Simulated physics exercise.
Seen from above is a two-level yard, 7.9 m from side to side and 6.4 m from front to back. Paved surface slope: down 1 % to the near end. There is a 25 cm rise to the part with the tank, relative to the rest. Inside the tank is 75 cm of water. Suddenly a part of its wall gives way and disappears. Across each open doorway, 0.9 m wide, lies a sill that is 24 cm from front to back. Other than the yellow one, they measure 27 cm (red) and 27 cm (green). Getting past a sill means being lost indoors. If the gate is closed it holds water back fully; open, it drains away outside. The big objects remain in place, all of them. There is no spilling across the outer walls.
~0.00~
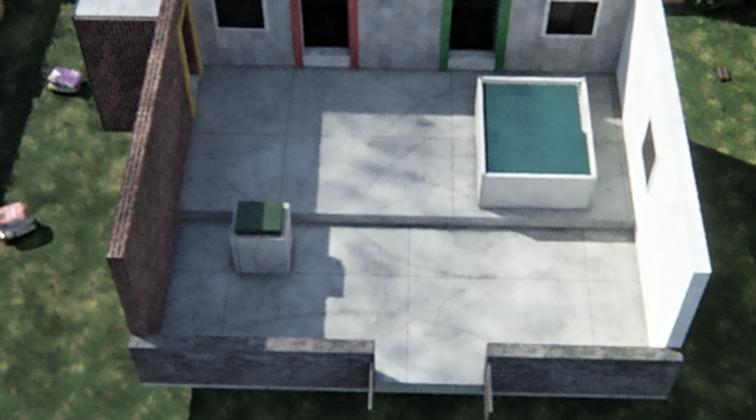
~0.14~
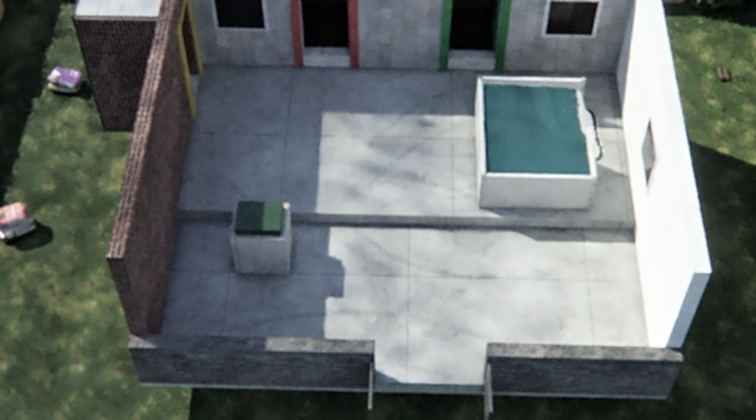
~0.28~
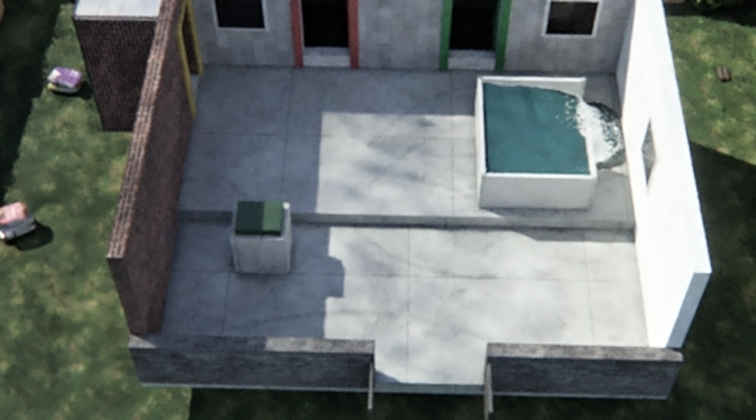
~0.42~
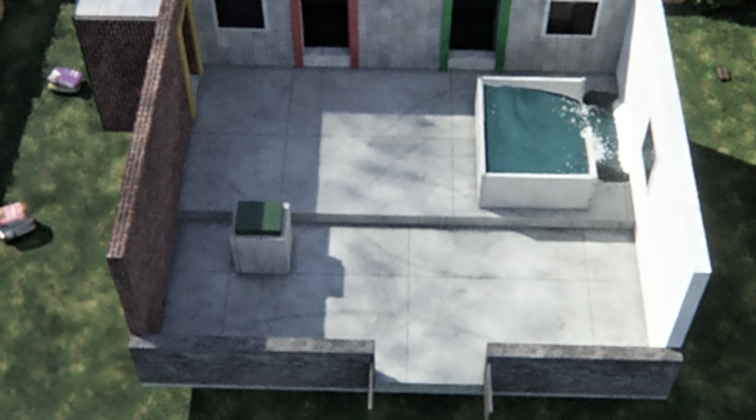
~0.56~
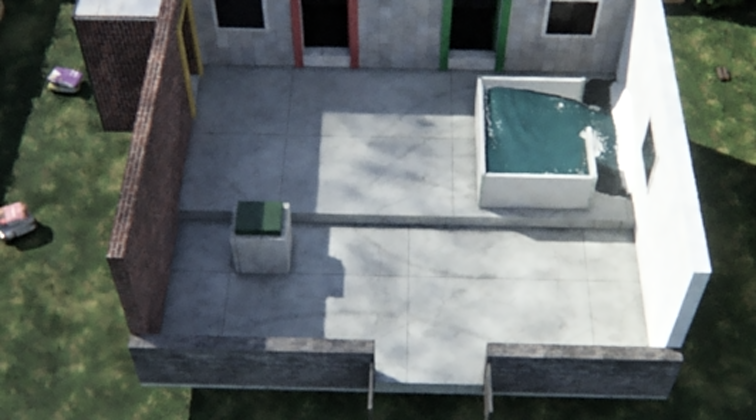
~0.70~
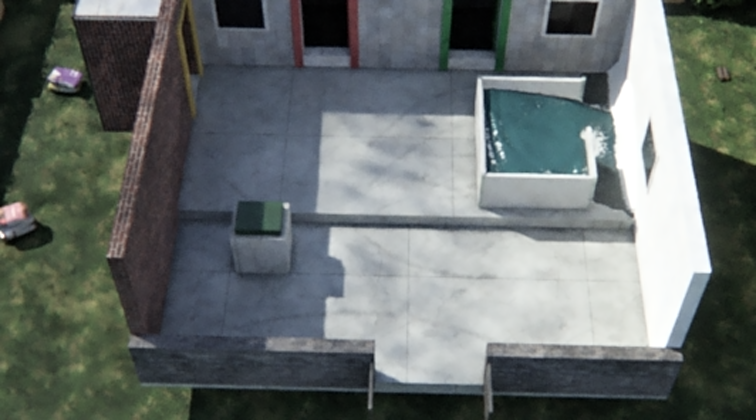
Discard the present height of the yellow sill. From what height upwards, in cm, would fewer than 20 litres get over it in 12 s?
About 14 cm.
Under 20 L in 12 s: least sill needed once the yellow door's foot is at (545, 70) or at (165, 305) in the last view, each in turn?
First place around 16 cm, second around 10.5 cm.
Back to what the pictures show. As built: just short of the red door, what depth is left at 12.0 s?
Depth: Near 2.0 cm.
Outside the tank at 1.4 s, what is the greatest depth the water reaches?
About 66 cm.
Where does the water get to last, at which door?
That's the yellow one.
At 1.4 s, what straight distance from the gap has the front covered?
4.0 metres.
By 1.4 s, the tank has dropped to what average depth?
Near 50 cm, averaged.
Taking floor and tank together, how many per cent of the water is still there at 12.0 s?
Roughly 90 per cent of the water.
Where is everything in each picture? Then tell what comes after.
The first frame shows the tank at (535, 129) is whole and still, 75 cm deep; the yellow door at (190, 56) is dry.
In the second frame, the gap is at (580, 124), the front 0.3 m out at (600, 155); the back of the tank holds 75 cm.
In the third frame, the front is at (626, 153), 0.8 m from the gap at (580, 126); 1.0 m2 of floor is wet, 75 cm left at the back.
In the fourth frame, the gap is at (580, 127), the front 0.9 m out at (629, 176); the back of the tank holds 74 cm.
In the fifth frame, the front is at (632, 198), 1.2 m from the gap at (580, 127); 1.9 m2 of floor is wet, 67 cm left at the back.
In the sixth frame, water pours out at (580, 127) and has run 1.5 m, to (635, 217); about 18 cm deep outside, 64 cm at the back; the yellow door at (190, 56), 7.1 m from the gap, is still 7.1 m from the nearest water.
After 1.4 s water covers 10 % of the floor, deepest (66 cm) near (609, 75); it has not reached the yellow door.
After 3.0 s water covers 40 % of the floor, deepest (35 cm) near (643, 365); it has not reached the yellow door.
After 12.0 s water covers 90 % of the floor, deepest (14 cm) near (156, 363); 4 cm at the yellow door, 126 litres in over its 7 cm sill.
At the yellow door as built, the water arrived by 3.7 s and peaked near 18 cm at 4.6 s.
Run again over the same 12 s with other heights there, 30 litres in over 13 cm, 12 litres over 15.5 cm. The limit of 20 litres is kept from about 14 cm up.
